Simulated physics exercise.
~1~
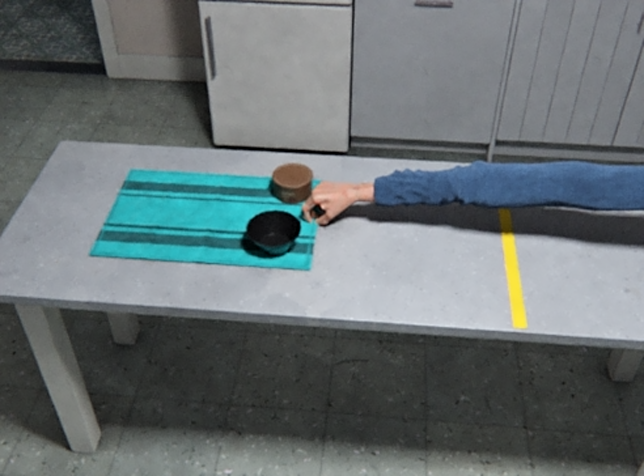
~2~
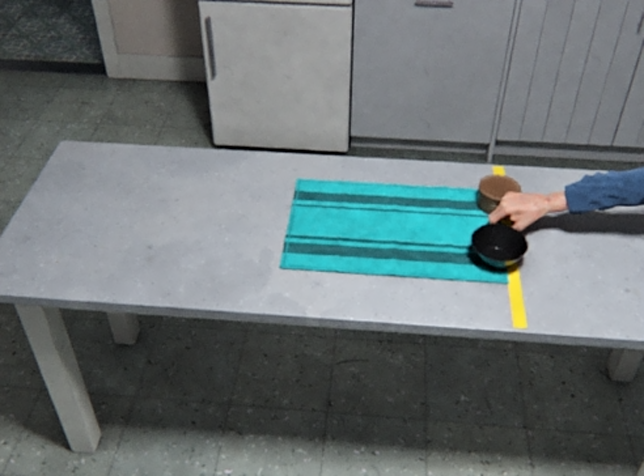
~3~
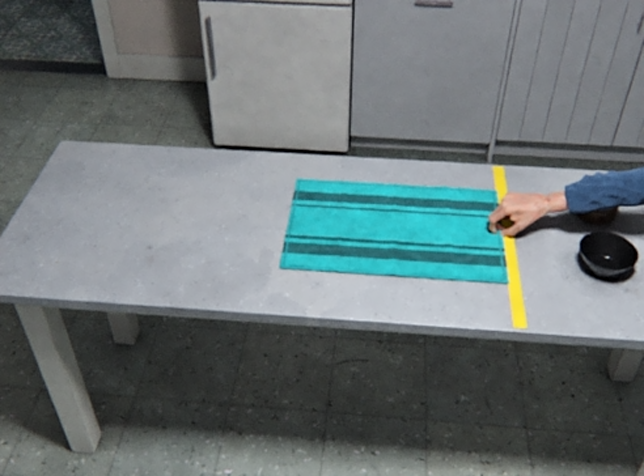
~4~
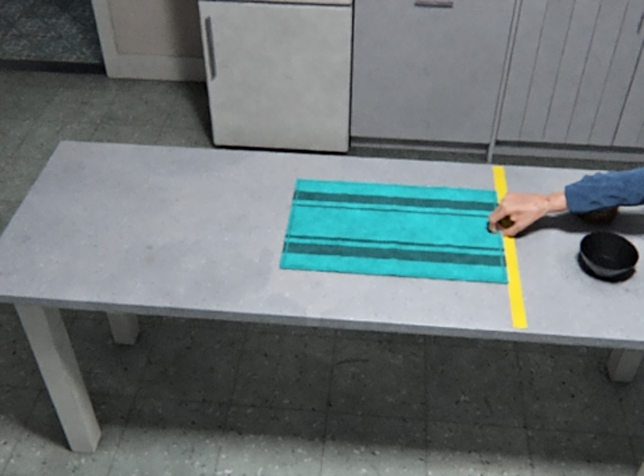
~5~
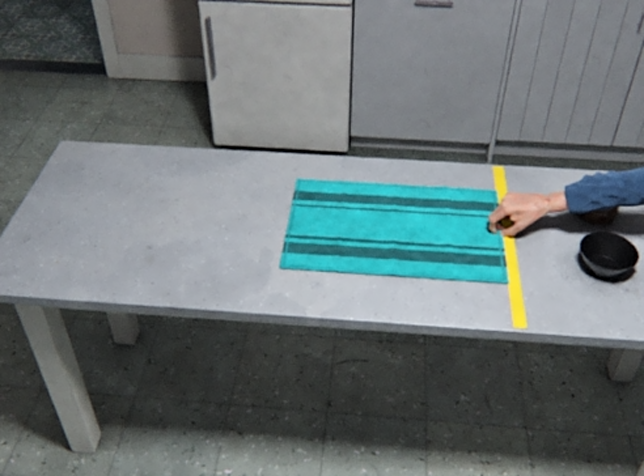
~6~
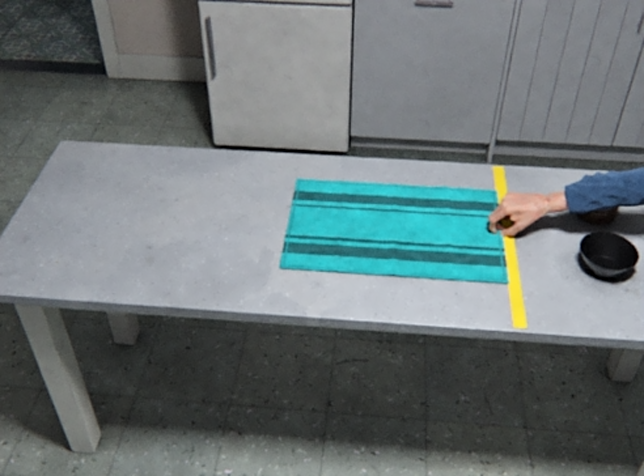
A long grey table stands on a tiled floor before pale cabinets, seen from above and in front by a still camera. A turquoise runner with dark stripes lies toward the left, carrying a black bowl near its front right corner and a brown tub behind it, while yellow tape crosses the table farther right. A hand in a blue sleeve pulls the runner rightward with both riding along. The cloth stops with its hem at the tape, and bowl and tub slide off ahead of it. Both rest on bare table beyond the tape, the tub partly hidden behind the arm.
